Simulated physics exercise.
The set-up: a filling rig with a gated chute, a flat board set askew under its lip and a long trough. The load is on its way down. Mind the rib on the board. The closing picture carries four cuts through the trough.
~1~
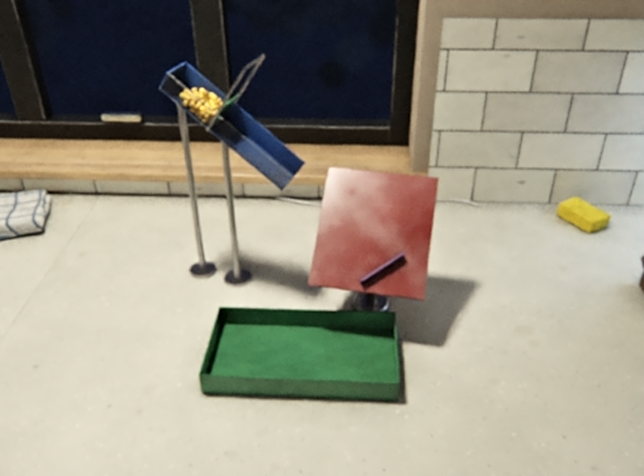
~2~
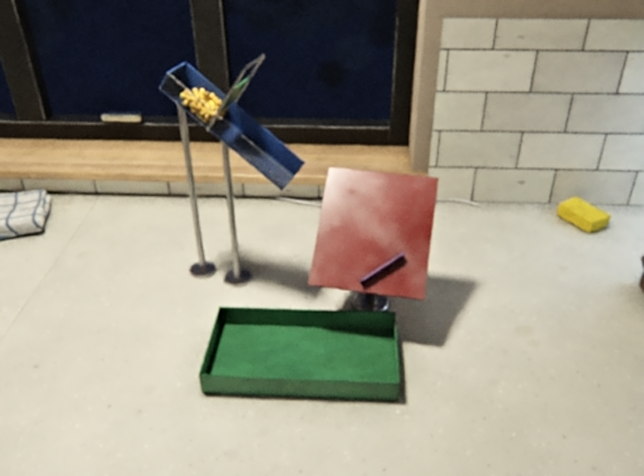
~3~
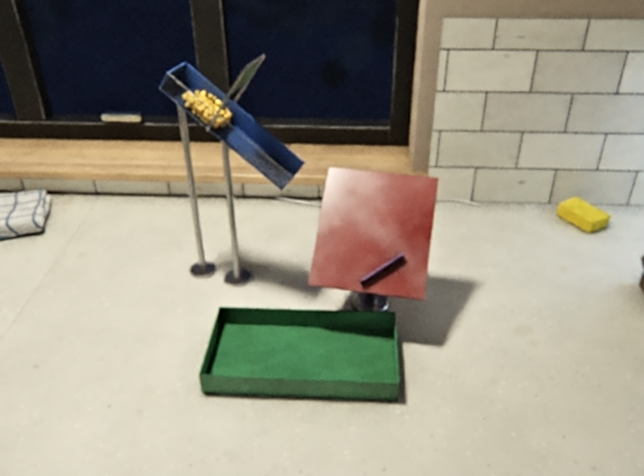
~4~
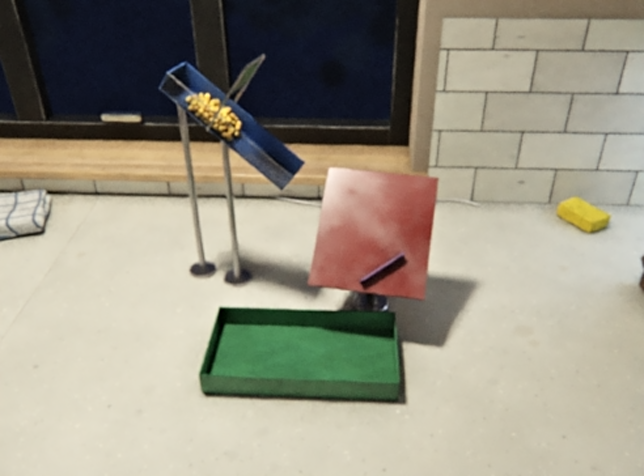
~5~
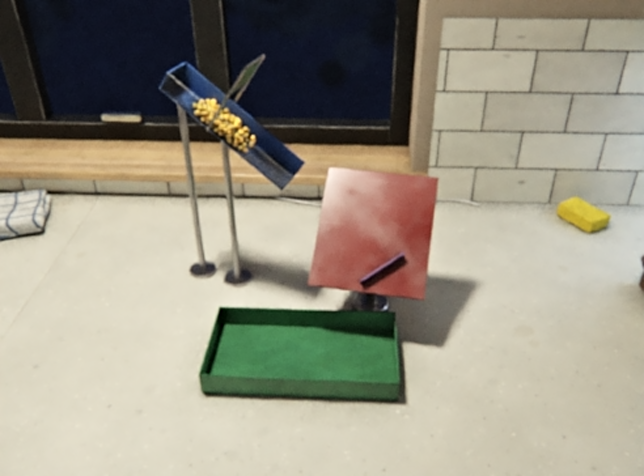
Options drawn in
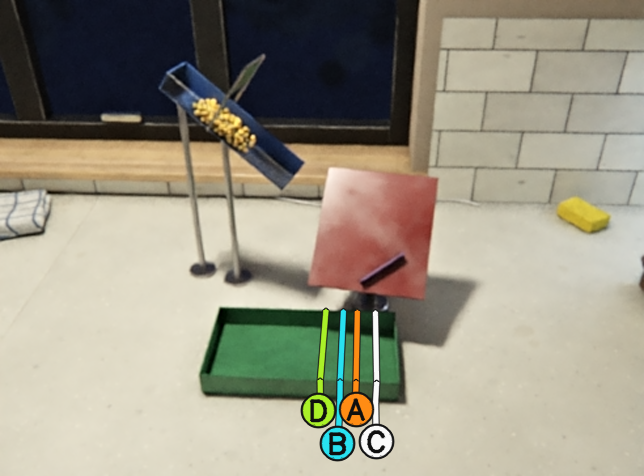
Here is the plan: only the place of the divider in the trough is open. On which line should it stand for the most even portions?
B works best here.
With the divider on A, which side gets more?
Left.
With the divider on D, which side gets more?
Right.
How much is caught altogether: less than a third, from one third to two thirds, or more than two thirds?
It is more than two thirds.
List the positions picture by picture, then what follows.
Load behind the gate at (207, 104), puffed corn balls; lip of the chute at (289, 183), sloping gently, in the first picture.
Middle of the board at (374, 230), tilted fairly steeply; middle of its low edge at (365, 292); of its high edge at (383, 172), in the second picture.
Front corners of the trough at (199, 375) and (399, 382), empty; front of the load at (227, 120), in the third picture.
Middle of the load at (217, 113); its front at (238, 133), about a quarter of the way to the lip; rib from (404, 253) to (360, 281), in the fourth picture.
Middle of the load at (226, 120); its front at (246, 150), about half of the way to the lip, in the fifth picture.
On the marked copy, line A crosses the front rim at (356, 381); line B crosses the front rim at (340, 380); line C crosses the front rim at (376, 382); line D crosses the front rim at (320, 379).
With A, of what is caught, most on the left of the divider, a small part on the right.
With B, of what is caught, about half on the left of the divider, about half on the right.
With C, of what is caught, nearly all on the left of the divider, a stray few on the right.
With D, of what is caught, a small part on the left of the divider, most on the right.
